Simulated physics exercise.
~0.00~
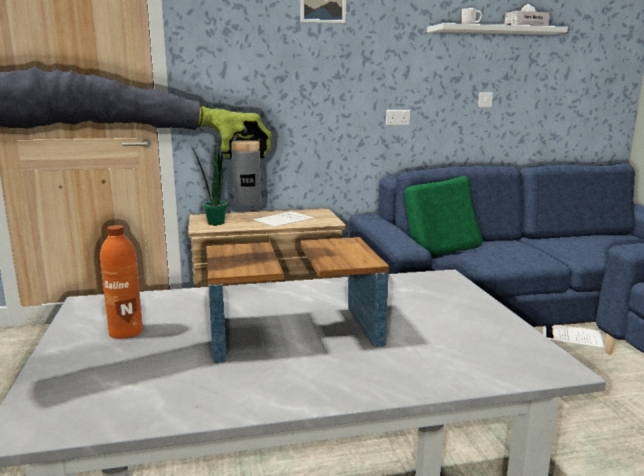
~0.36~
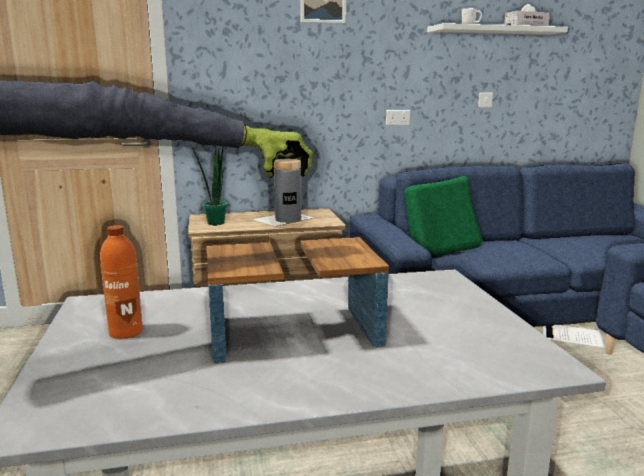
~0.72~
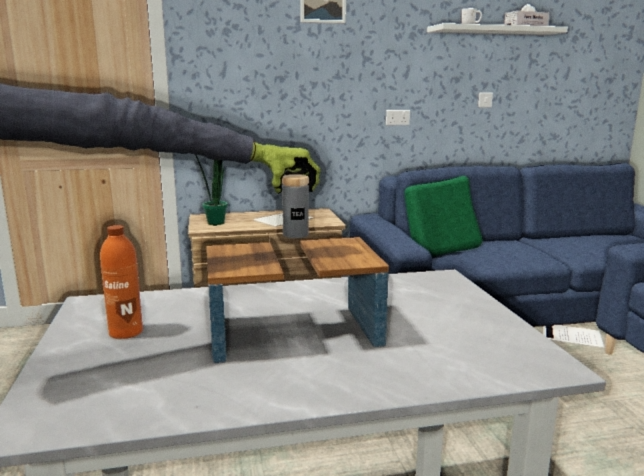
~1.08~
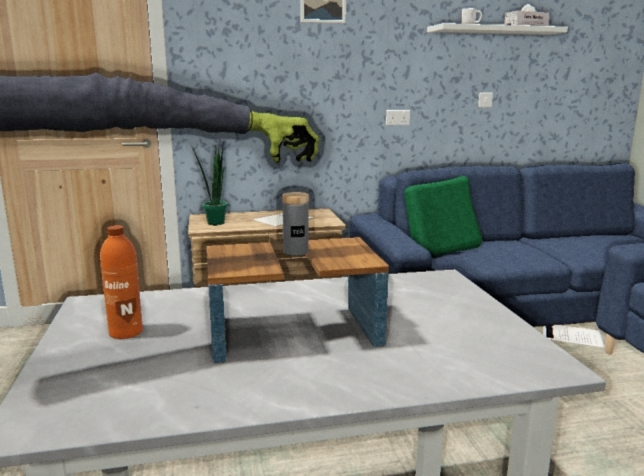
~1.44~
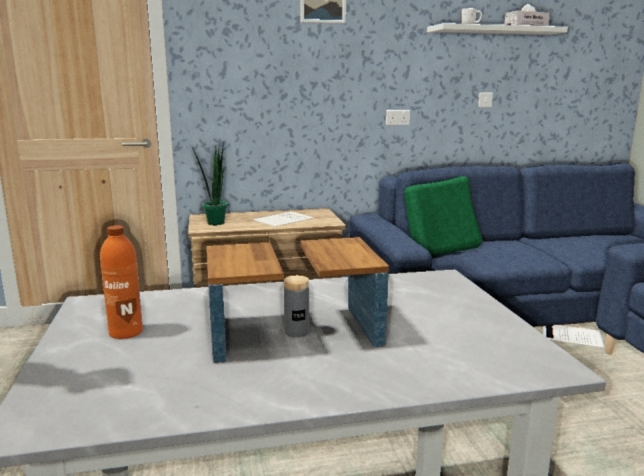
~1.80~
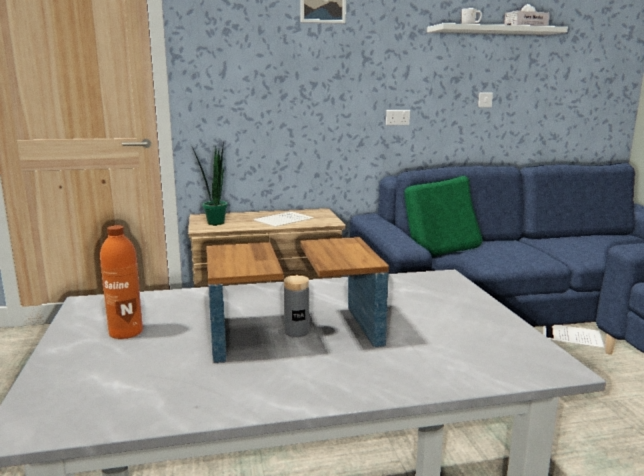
In a living room with a blue sofa, a green-gloved hand carries a grey jar rightward over a gapped wooden stand beside an orange bottle, lowers it and lets go. The jar drops through the gap and ends upright on the table beneath the stand.
